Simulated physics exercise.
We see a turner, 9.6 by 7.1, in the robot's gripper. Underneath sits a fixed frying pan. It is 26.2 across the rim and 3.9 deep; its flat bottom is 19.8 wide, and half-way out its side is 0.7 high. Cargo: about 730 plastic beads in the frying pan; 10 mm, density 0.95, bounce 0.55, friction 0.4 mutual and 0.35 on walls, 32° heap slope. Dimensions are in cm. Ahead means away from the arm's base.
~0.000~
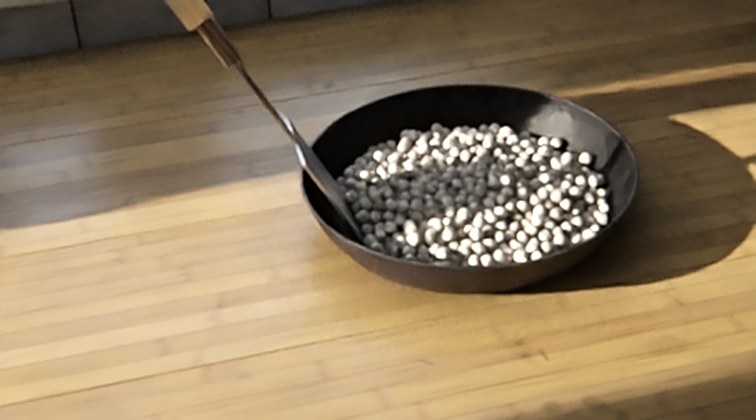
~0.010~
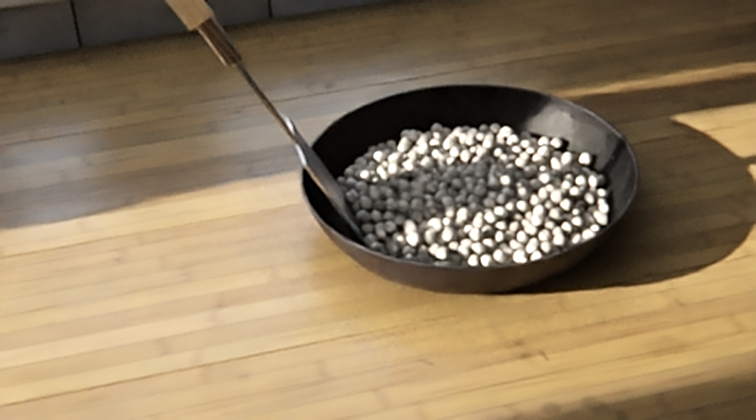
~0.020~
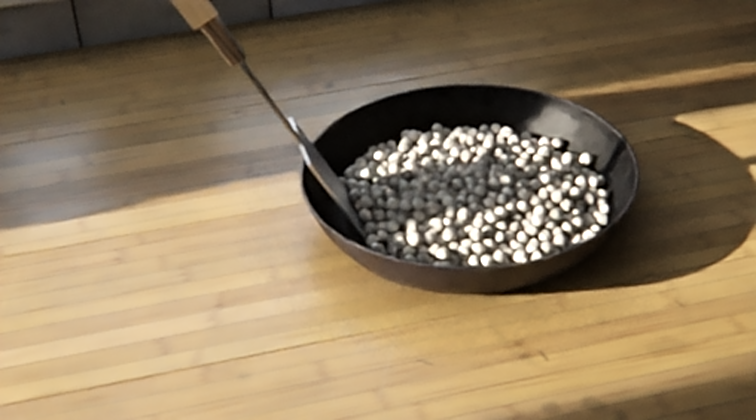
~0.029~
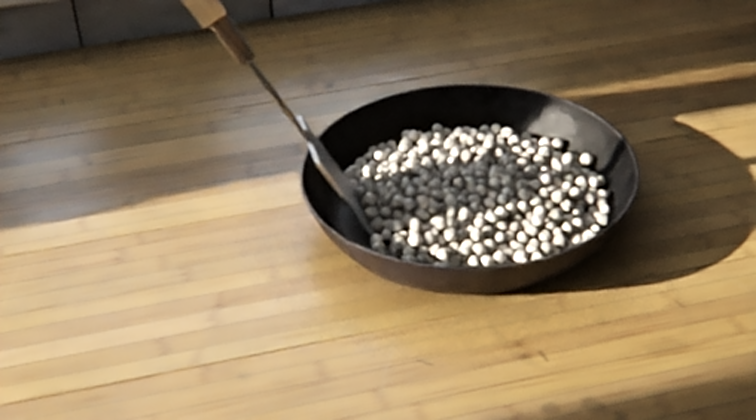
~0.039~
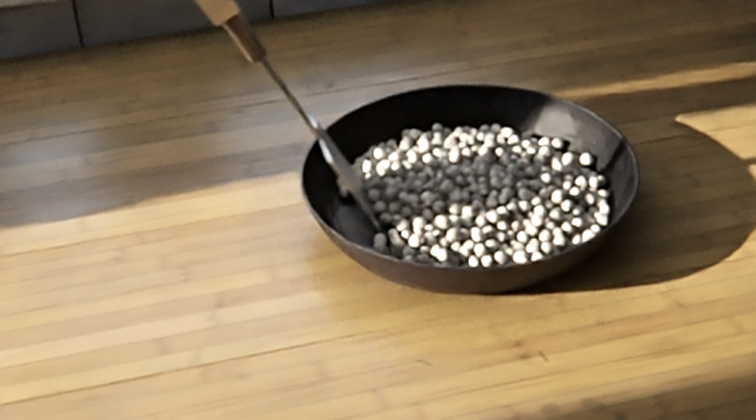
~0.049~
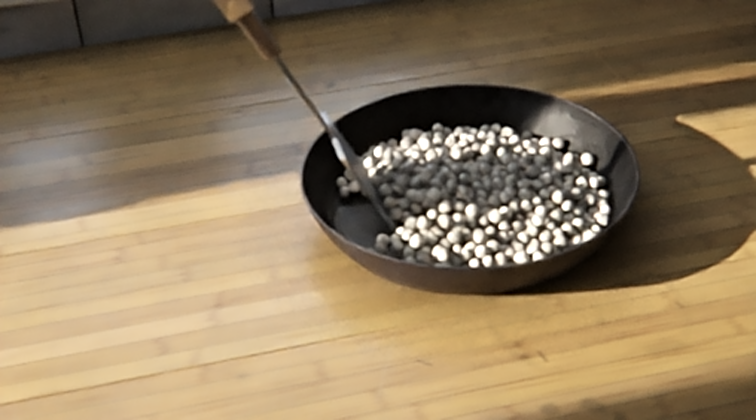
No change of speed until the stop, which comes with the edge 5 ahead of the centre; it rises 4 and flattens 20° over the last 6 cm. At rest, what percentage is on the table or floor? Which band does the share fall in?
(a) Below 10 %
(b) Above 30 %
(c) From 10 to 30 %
The answer is a.
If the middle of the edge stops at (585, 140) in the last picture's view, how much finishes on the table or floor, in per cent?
Roughly 15 per cent.
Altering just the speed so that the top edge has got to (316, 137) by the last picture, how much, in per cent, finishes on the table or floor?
That share would be some 0 percent.
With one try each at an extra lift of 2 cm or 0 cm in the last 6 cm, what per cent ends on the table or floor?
0 and 0 per cent.
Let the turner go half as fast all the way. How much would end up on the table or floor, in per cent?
Roughly 0 in a hundred.
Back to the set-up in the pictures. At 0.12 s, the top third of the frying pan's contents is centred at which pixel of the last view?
It is centred at roughly (494, 178).
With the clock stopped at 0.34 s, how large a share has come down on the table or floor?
About 5 per cent.
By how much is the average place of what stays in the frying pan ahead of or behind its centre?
Ahead, by around 3.5 cm.
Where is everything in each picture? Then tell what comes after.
In the first picture, the turner top edge at (295, 141), sloping 63°; upper third of the load around (458, 192), from x 340 to 605, top at y 130; 733 in the frying pan.
In the second picture, the turner top edge at (296, 141), sloping 63°; upper third of the load around (458, 192), from x 340 to 605, top at y 130.
In the third picture, the turner top edge at (299, 140), sloping 63°; upper third of the load around (457, 191), from x 340 to 605, top at y 130.
In the fourth picture, the turner top edge at (308, 139), sloping 63°; upper third of the load around (452, 192), from x 340 to 605, top at y 130.
In the fifth picture, the turner top edge at (320, 137), sloping 63°; upper third of the load around (454, 188), from x 340 to 605, top at y 130.
In the sixth picture, the turner top edge at (332, 135), sloping 63°; upper third of the load around (452, 186), from x 340 to 605, top at y 130; 733 in the frying pan.
After 0.09 s, sloping 63°, highest piece 6 above the table; 733 in the frying pan.
After 0.12 s, sloping 56°, highest piece 7 above the table; 733 in the frying pan.
After 0.34 s, sloping 43°, highest piece 5 above the table; 684 in the frying pan, 46 on the table or floor, 3 on the blade or in flight.
After 1.39 s, sloping 43°, highest piece 4 above the table; 684 in the frying pan, 49 on the table or floor.
In the end, 684 in the frying pan, 49 on the table or floor. That is 7 % on the table or floor.
